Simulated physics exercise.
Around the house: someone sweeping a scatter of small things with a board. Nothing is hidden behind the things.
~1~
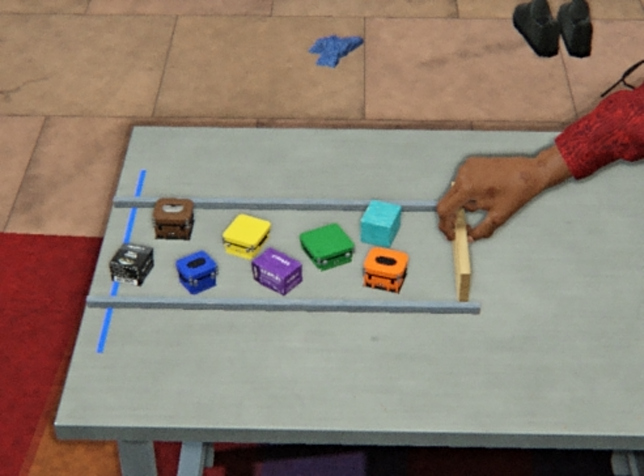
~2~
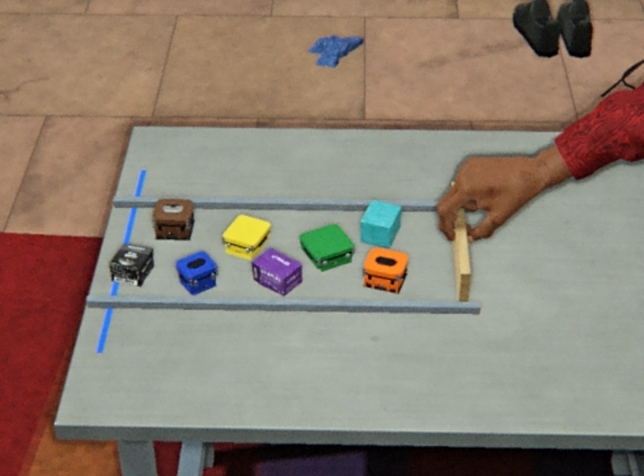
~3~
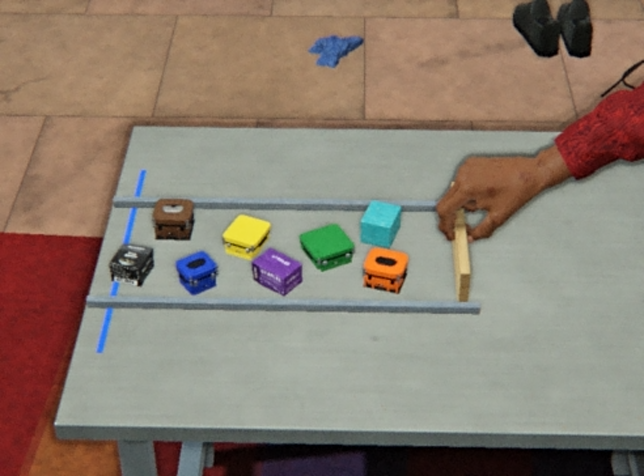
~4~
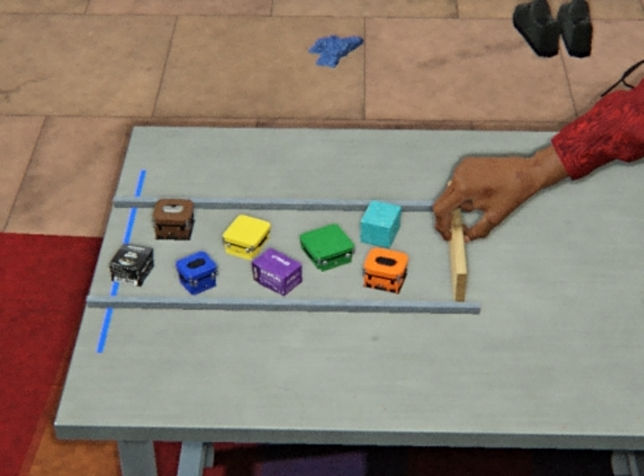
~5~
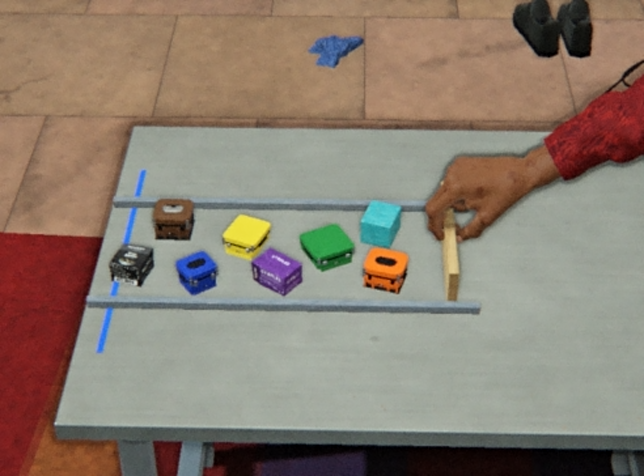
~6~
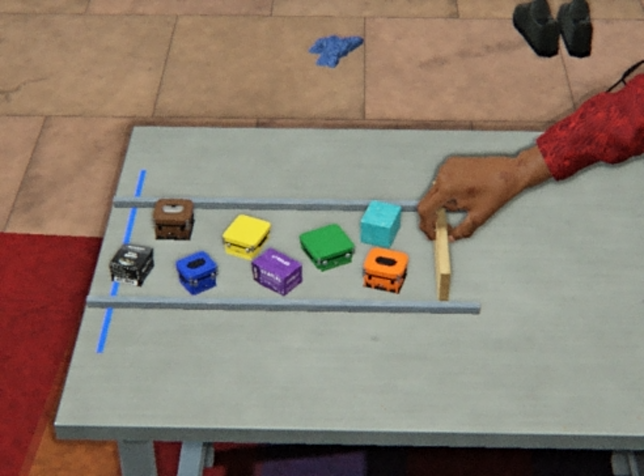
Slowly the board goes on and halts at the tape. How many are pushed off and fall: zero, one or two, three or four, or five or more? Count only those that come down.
The number that fall off is five or more.
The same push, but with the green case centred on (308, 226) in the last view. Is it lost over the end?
It falls.
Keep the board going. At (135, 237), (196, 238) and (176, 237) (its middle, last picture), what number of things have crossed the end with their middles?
The counts: 6, 0 and 3.
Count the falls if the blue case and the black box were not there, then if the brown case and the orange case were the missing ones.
The counts: 4 and 3.
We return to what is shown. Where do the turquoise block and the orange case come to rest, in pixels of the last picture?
First (111, 222), then (96, 273).
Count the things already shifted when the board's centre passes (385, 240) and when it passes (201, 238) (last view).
2 and 8.
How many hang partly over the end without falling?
2 of them.
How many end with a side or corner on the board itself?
That makes 2.
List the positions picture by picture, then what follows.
The first frame shows black box (132, 264); brown case (174, 219); blue case (197, 274); board (460, 241); tape (124, 253).
The second frame shows brown case (174, 219); yellow case (247, 238).
The third frame shows blue case (197, 274); purple box (277, 272).
The fourth frame shows black box (132, 264); board (456, 241).
The fifth frame shows brown case (174, 219); green case (327, 248).
The sixth frame shows black box (132, 264); brown case (174, 219); blue case (197, 274); board (440, 241); tape (124, 253).
Early on, none off yet; black box at rest near (132, 264); brown case at rest near (174, 219); blue case at rest near (196, 275).
Finally, the number that fall off is five or more; lost, green case, purple box, yellow case, blue case, brown case and black box.
